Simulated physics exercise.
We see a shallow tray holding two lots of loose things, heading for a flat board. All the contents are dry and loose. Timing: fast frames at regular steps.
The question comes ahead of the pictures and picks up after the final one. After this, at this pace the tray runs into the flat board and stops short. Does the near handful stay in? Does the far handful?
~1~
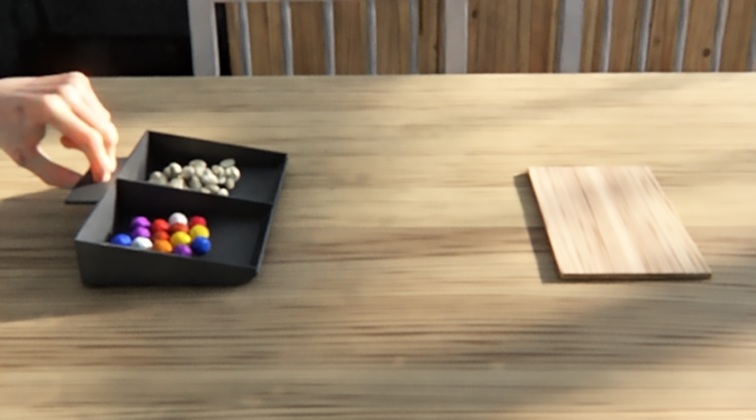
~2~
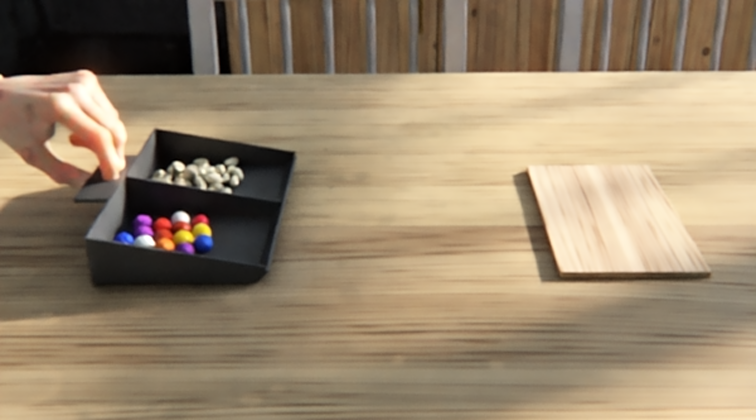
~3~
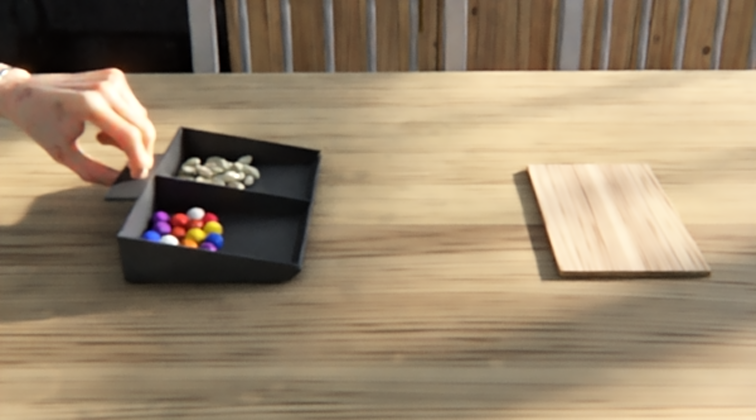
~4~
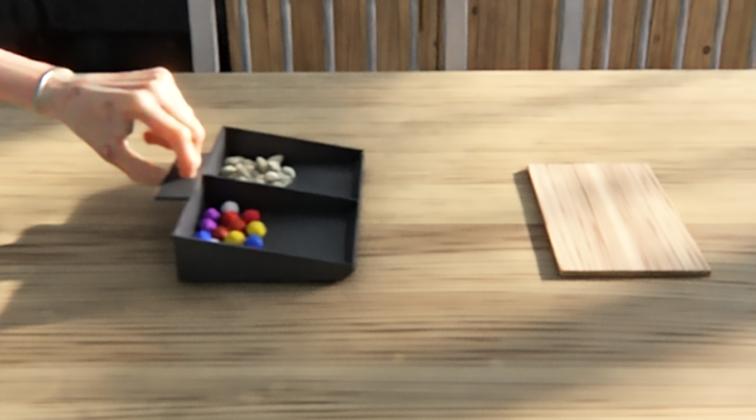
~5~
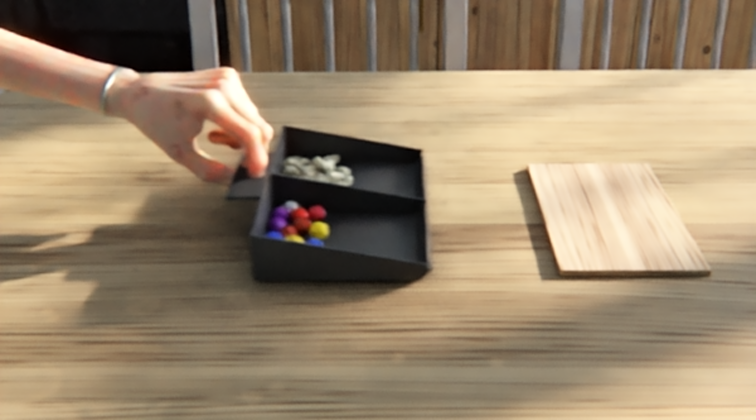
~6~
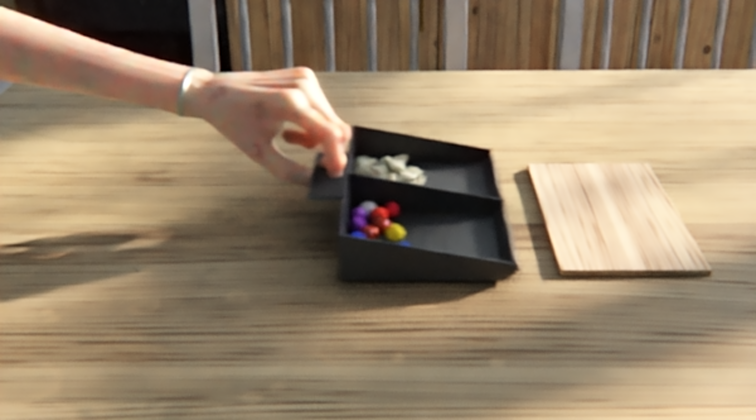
Outcome: Near handful lets some escape, far handful lets some escape.
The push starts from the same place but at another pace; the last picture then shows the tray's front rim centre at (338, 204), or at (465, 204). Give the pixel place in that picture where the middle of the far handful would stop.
Near (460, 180) in the first try and near (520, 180) in the second.
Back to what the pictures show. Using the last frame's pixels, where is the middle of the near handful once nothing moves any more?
Roughly (525, 240) in pixels.
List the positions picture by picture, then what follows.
In the first picture, front rim at (275, 208), at rest; flat board at (622, 242); near handful at (160, 240), a few glass marbles; far handful at (196, 183), some white beans.
In the second picture, front rim at (284, 206), hardly any of the way covered; far handful at (196, 178).
In the third picture, front rim at (312, 205), a small part of the way covered; near handful at (195, 239).
In the fourth picture, front rim at (360, 204), about a third of the way covered; far handful at (244, 180).
In the fifth picture, front rim at (427, 204), about half of the way covered; near handful at (288, 235).
In the sixth picture, front rim at (504, 204), most of the way covered; flat board at (622, 239); near handful at (369, 235); far handful at (378, 180).
Then, 0.02 s after the last picture, tray still sliding, front rim near (523, 204); near handful all inside; far handful all inside.
Then, 0.15 s after the last picture, tray stopped at the flat board; near handful about half out of the tray; far handful about a quarter out of the tray.
Then, 0.36 s after the last picture, tray stopped at the flat board; near handful about half out of the tray; far handful about a third out of the tray.
By the end, tray stopped at the flat board; near handful about half out of the tray; far handful about a third out of the tray.
